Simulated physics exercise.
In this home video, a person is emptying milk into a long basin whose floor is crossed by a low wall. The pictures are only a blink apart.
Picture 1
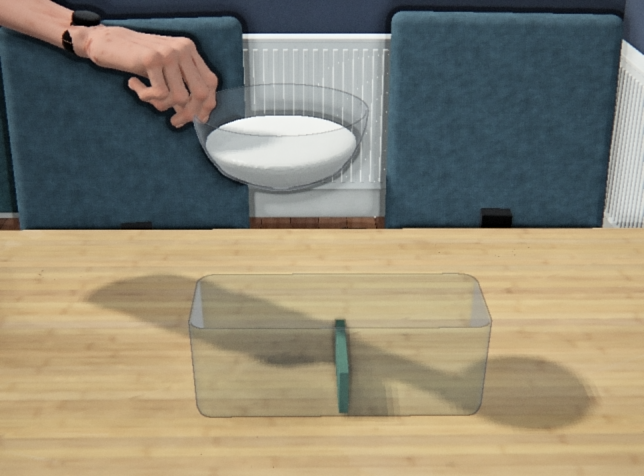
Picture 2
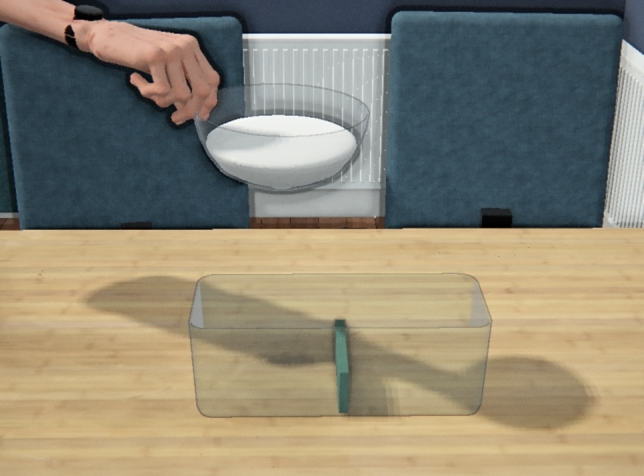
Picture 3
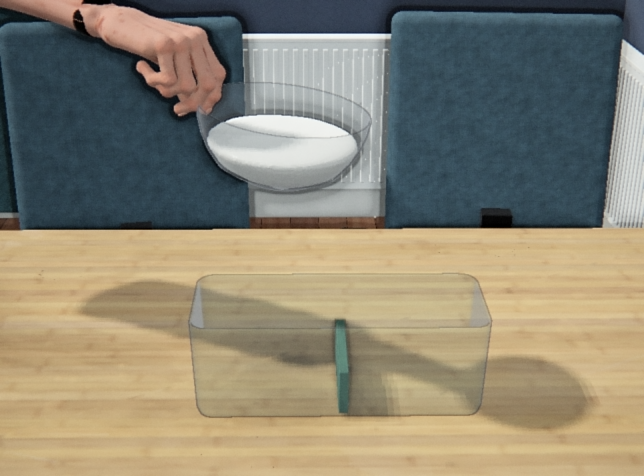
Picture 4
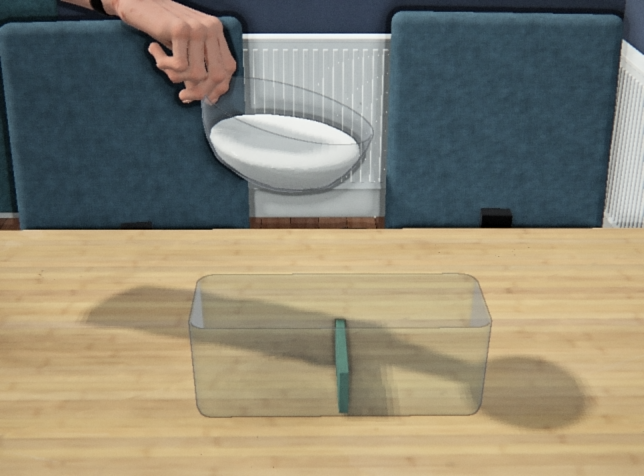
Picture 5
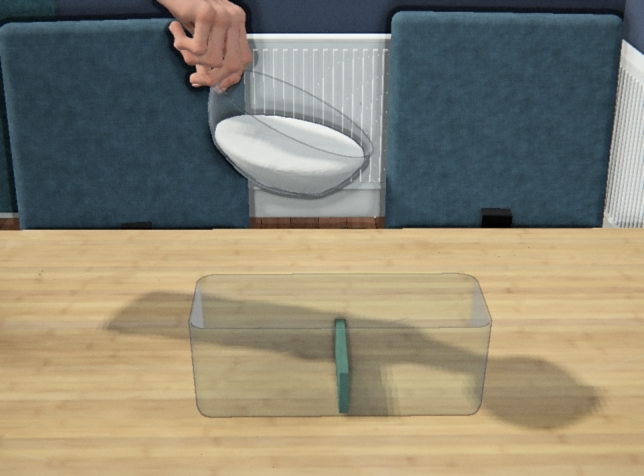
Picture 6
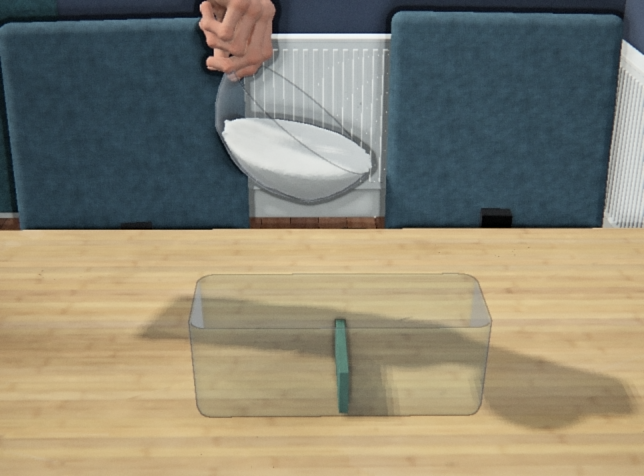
The clip shows a hand holding a clear bowl of white milk above a wooden table with a clear rectangular basin divided by a low green wall; the hand rises rightward, steadily tilting the bowl down to the right.
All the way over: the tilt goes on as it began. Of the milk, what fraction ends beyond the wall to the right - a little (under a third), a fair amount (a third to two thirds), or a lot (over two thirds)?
A lot, over two thirds.
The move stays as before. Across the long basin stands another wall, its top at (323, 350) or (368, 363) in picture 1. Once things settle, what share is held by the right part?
In order, near 80 and 50 in a hundred.
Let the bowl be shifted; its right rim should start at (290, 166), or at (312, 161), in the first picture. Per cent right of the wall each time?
Close to 10 in a hundred, and close to 35 in a hundred.
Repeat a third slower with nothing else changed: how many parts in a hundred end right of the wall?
I'd say close to 80 per cent.
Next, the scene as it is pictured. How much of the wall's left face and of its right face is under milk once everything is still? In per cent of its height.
Left 10 per cent, right 50.
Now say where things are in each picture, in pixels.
In the first frame, it leans 0°; its right rim is at (367, 110); the milk meets the walls at (206, 137) and (357, 138); the long basin's rim runs from (194, 302) to (484, 301); the wall's top is at (342, 346).
In the second frame, it leans 2°; its right rim is at (368, 112); the milk meets the walls at (206, 136) and (357, 138).
In the third frame, it leans 7°; its right rim is at (370, 120); the milk meets the walls at (207, 132) and (358, 141).
In the fourth frame, it leans 15°; its right rim is at (372, 132); the milk meets the walls at (210, 128) and (360, 146).
In the fifth frame, it leans 26°; its right rim is at (372, 148); the milk meets the walls at (215, 127) and (364, 150).
In the sixth frame, it leans 38°; its right rim is at (367, 167); the milk meets the walls at (224, 127) and (362, 154); 1 per cent is over the edge.
A moment on, the bowl is tipped right over and 2 per cent is still to pour, 0 is left of the wall and 39 right of it.
Next, the bowl is tipped right over and 0 per cent is still to pour, 10 is left of the wall and 67 right of it.
Then the bowl is tipped right over and 1 per cent is still to pour, 14 is left of the wall and 69 right of it.
Later the bowl is tipped right over and 0 per cent is still to pour, 18 is left of the wall and 75 right of it.
Finally, 18 per cent lies left of the wall, 74 right of it and 8 outside.
